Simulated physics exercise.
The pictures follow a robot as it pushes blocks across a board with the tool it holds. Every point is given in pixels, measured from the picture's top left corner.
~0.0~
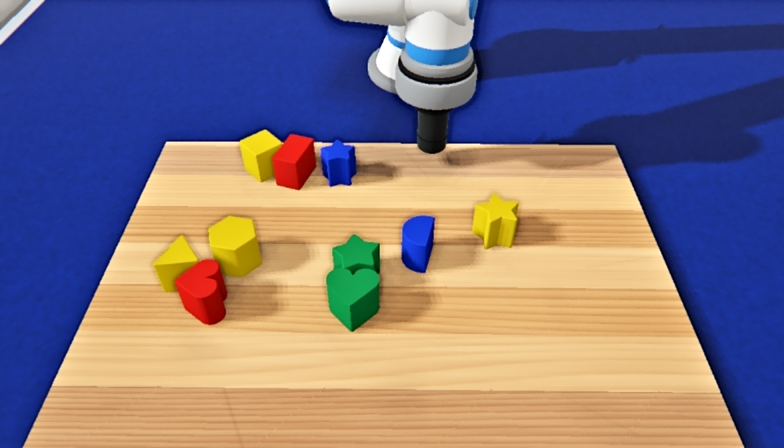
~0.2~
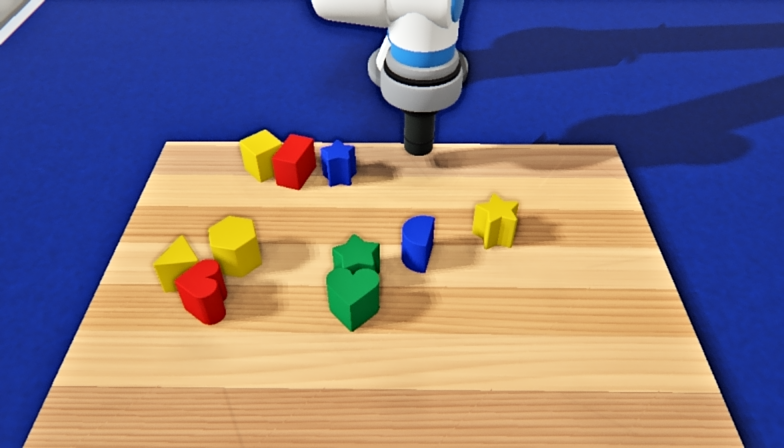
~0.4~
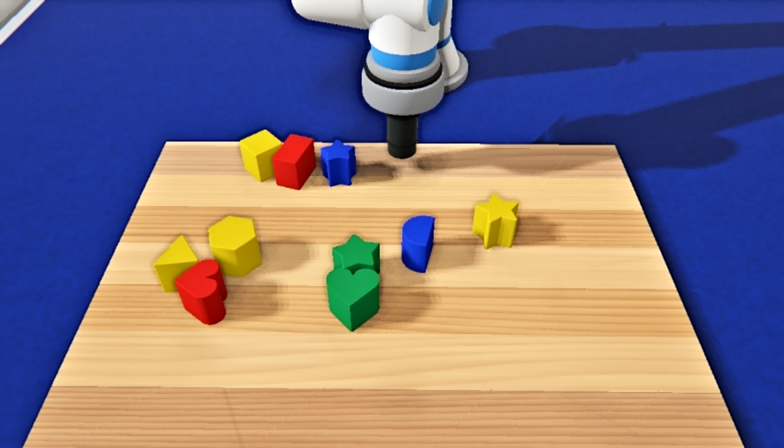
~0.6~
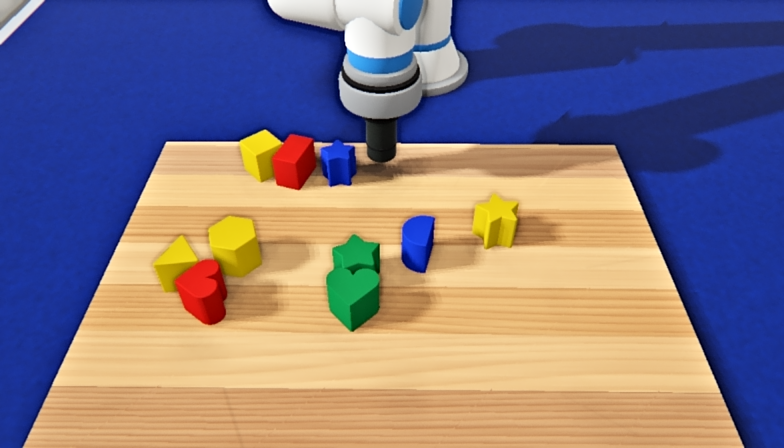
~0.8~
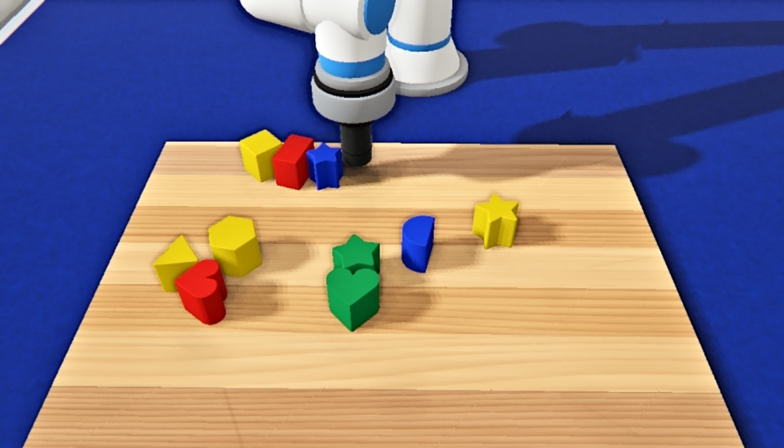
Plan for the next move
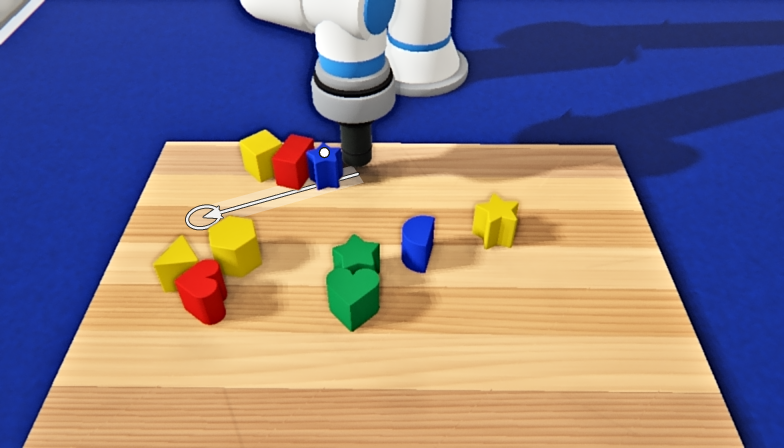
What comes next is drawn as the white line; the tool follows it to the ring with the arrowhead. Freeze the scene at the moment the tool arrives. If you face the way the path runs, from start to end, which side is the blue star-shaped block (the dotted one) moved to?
It heads left.
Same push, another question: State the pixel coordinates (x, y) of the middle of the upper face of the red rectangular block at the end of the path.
The middle of its upper face should be somewhere near (269, 149).
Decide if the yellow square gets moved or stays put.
At the end of the path, it will have moved.
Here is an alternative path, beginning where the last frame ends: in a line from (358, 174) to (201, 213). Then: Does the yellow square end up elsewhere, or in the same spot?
That one moves away.
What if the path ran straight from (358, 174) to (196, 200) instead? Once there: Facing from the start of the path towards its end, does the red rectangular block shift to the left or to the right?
Measured against the direction from start to end, the red rectangular block shifts toward the right-hand side.
The line goes in a line from (358, 174) to (203, 217); the dot is on the blue star-shaped block.
On the path given first. One third of the way, tool at (306, 173); yellow square at (248, 138); red rectangular block at (271, 148), turned 30° clockwise; blue star-shaped block at (276, 170), turned 30° anticlockwise.
Two thirds of the way, tool at (253, 187); yellow square at (247, 137); red rectangular block at (269, 149), turned 35° clockwise; blue star-shaped block at (224, 188), turned 50° anticlockwise.
At the end, tool at (199, 202); yellow hexagonal block unmoved; yellow square at (247, 137); red rectangular block at (269, 149), turned 35° clockwise; blue star-shaped block at (172, 206), turned 65° anticlockwise.
